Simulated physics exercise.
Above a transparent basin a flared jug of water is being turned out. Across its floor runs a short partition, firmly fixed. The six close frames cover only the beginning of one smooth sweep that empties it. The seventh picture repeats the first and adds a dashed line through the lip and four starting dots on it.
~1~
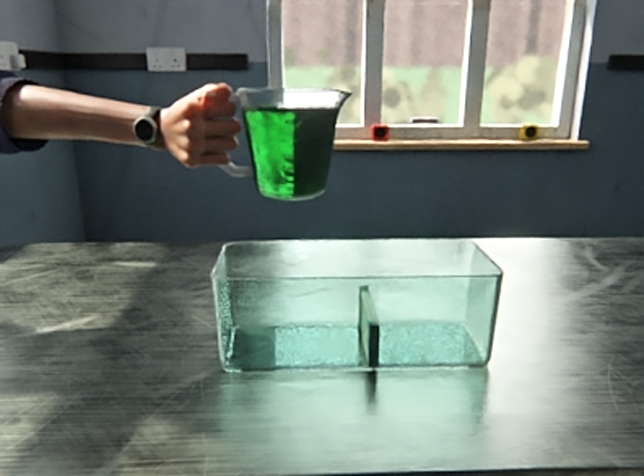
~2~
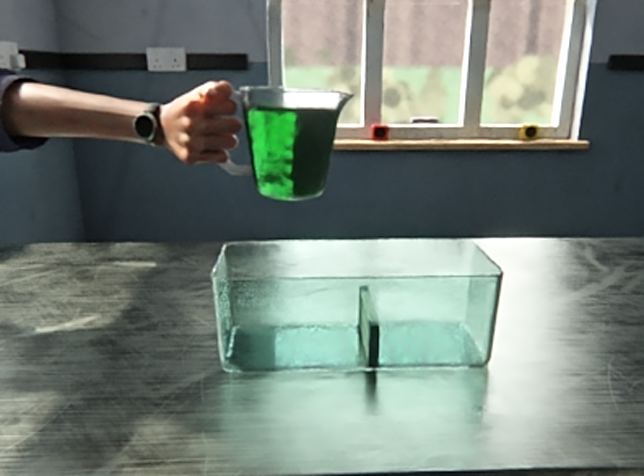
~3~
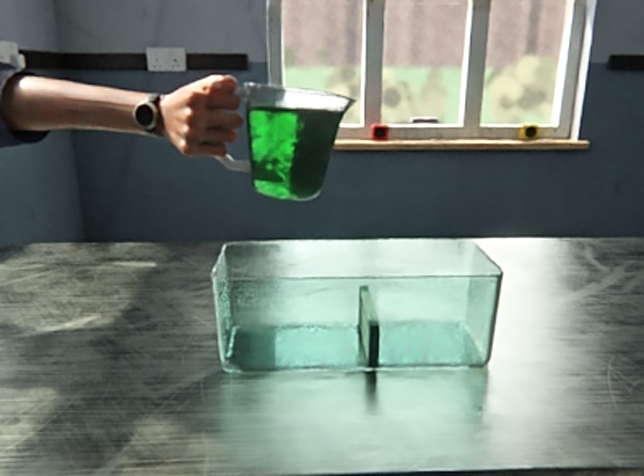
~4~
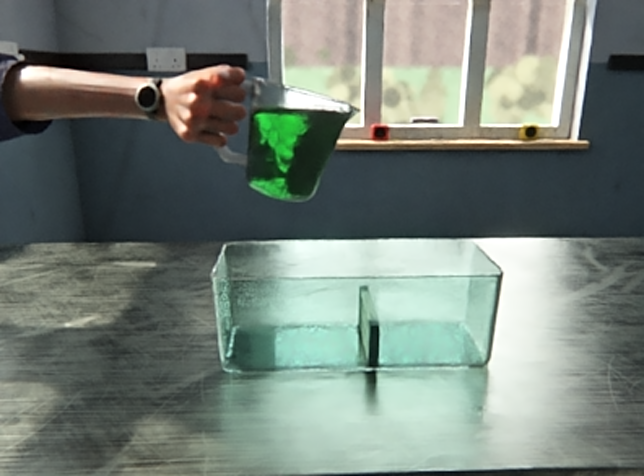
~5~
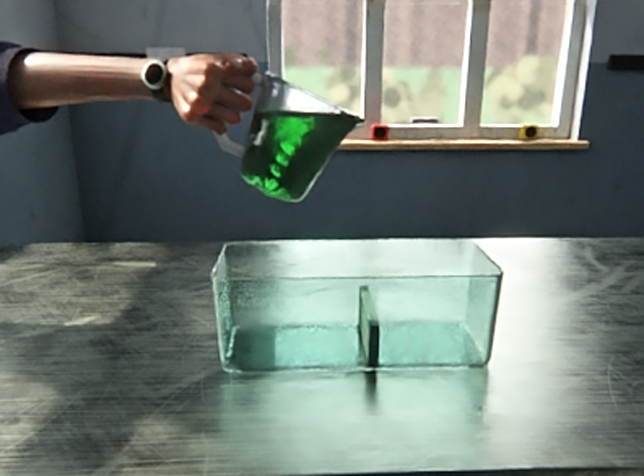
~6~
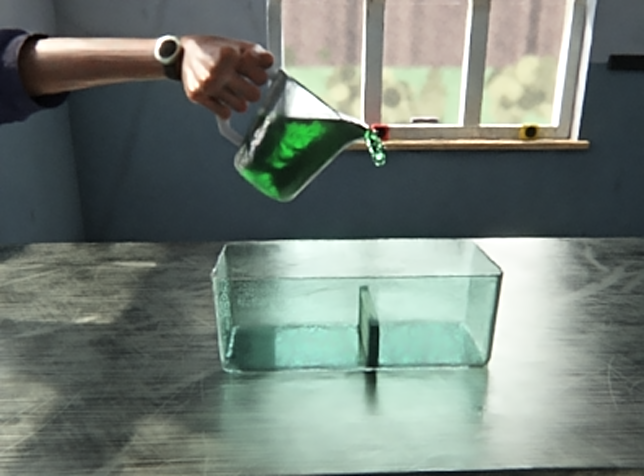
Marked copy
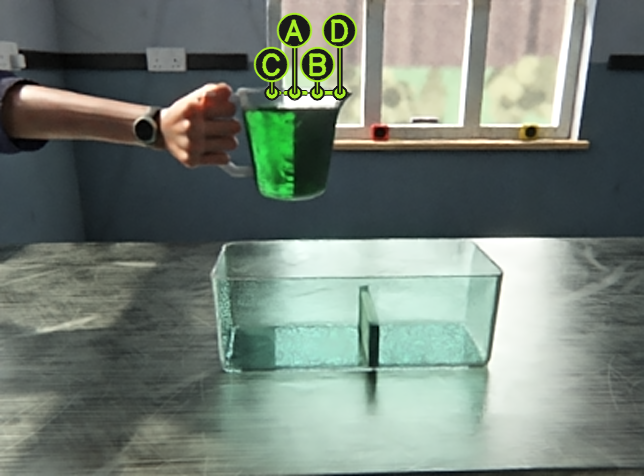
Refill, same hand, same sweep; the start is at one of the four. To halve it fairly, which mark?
The answer is dot B.
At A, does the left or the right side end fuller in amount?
More ends on the left.
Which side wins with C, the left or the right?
More ends on the left.
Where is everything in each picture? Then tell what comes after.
Upright, lip at (350, 92); basin from (220, 368) to (490, 363); top of the wall at (369, 303); nothing has left yet.
Upright, lip at (352, 94); nothing has left yet.
Tipped about 7°, lip at (355, 100); nothing has left yet.
Tipped about 14°, lip at (360, 109); nothing has left yet.
Tipped about 25°, lip at (364, 123); nothing has left yet.
Tipped about 37°, lip at (366, 139); water is over the lip, down to (378, 161).
On the marked copy, A at (294, 92); B at (317, 92); C at (271, 92); D at (339, 92).
If A is chosen, about 79 % ends left of the wall and 18 % right of it; 3 % is lost outside.
If B is chosen, about 46 % ends left of the wall and 53 % right of it.
If C is chosen, about 95 % ends left of the wall and 3 % right of it.
If D is chosen, about 20 % ends left of the wall and 79 % right of it.
